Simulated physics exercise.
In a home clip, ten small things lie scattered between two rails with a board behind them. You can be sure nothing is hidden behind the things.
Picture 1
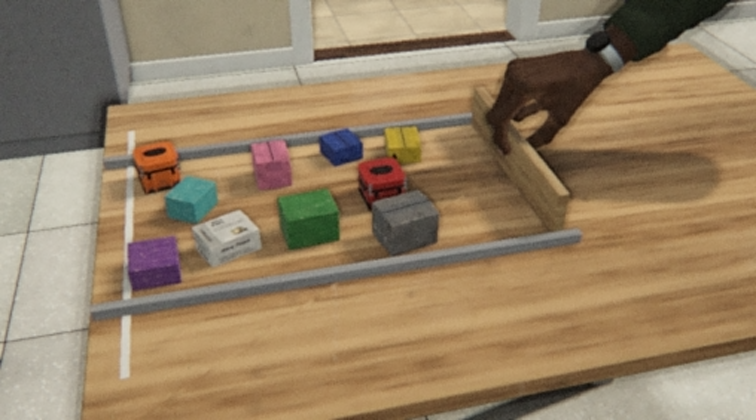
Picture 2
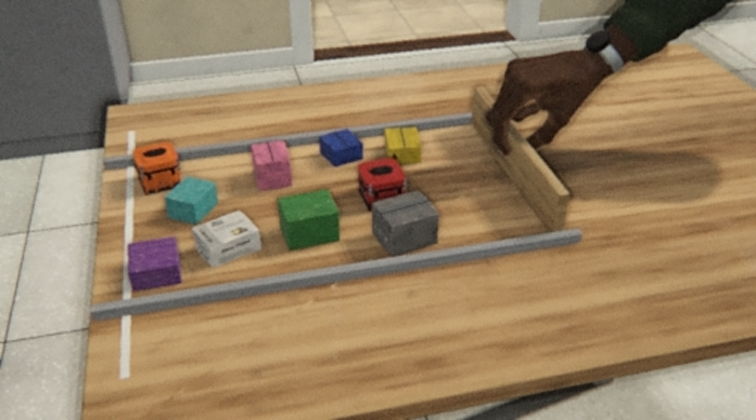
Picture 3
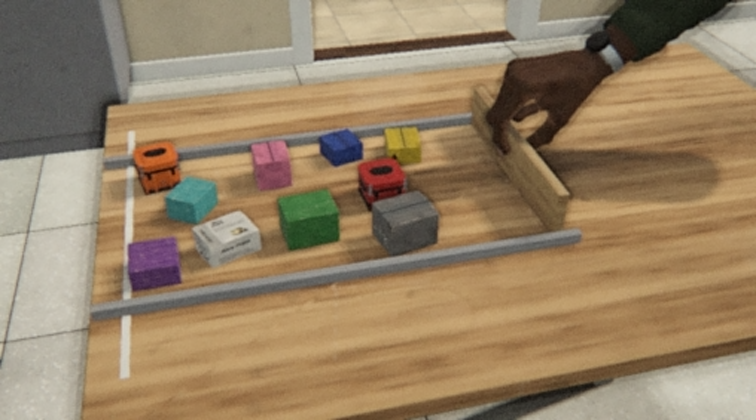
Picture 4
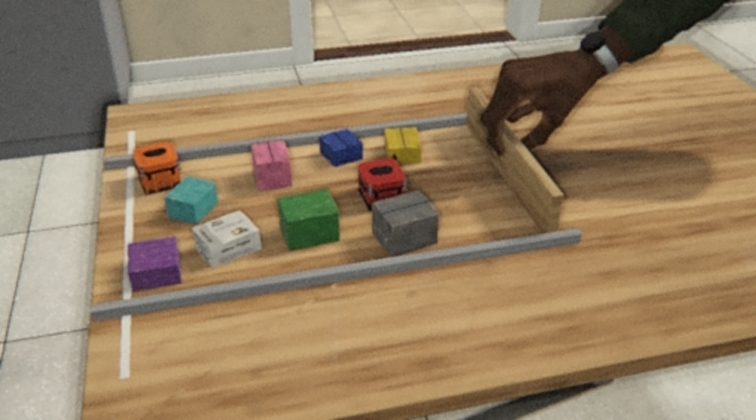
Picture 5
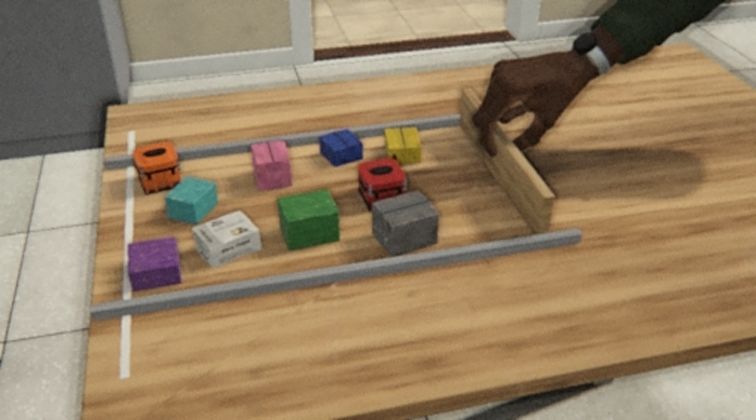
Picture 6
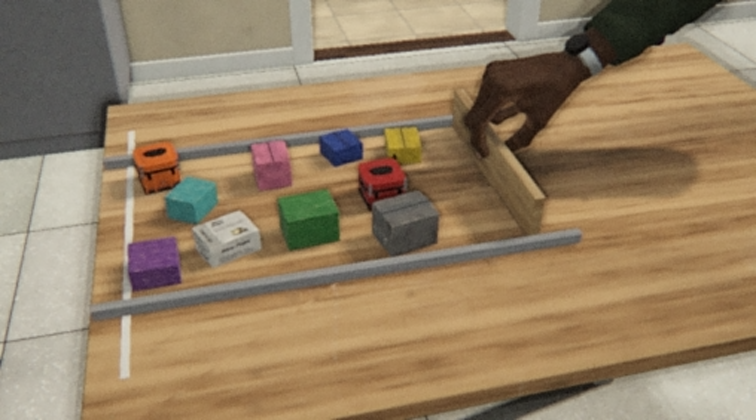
On a wooden table indoors, ten small colourful blocks and cases lie scattered between two grey rails, while a hand grips a wooden board at their right. At first the board stays still; then the hand slides it slightly left toward the objects, which remain in place without being touched.
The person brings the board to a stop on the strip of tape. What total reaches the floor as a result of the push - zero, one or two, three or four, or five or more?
Most likely a good five or more will slide off.
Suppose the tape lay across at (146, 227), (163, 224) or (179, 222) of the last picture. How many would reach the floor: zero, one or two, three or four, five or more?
Place by place, the answers come out as 5 or more; three to four; three to four.
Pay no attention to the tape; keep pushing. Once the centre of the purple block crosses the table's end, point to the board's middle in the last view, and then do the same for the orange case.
Approx. (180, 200) / approx. (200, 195) for the other.
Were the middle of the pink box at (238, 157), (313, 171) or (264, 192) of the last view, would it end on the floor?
One after another, it fails to stay; fails to stay; fails to stay.
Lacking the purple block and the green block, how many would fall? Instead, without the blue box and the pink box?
Try one: 5; try two: 5.
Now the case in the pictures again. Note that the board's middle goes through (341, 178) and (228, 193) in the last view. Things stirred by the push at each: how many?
So far 7, and 10 at the second.
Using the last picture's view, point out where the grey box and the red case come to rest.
Taking them in turn, first comes (95, 272), then (105, 221).
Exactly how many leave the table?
I count 7 in all.
A little later, none off yet; purple block at rest near (154, 263); orange case at rest near (158, 167); turquoise block at rest near (192, 200).
When it is over, the number that fall off is five or more; down, blue box, green block, pink box, white box, turquoise block, orange case and purple block.
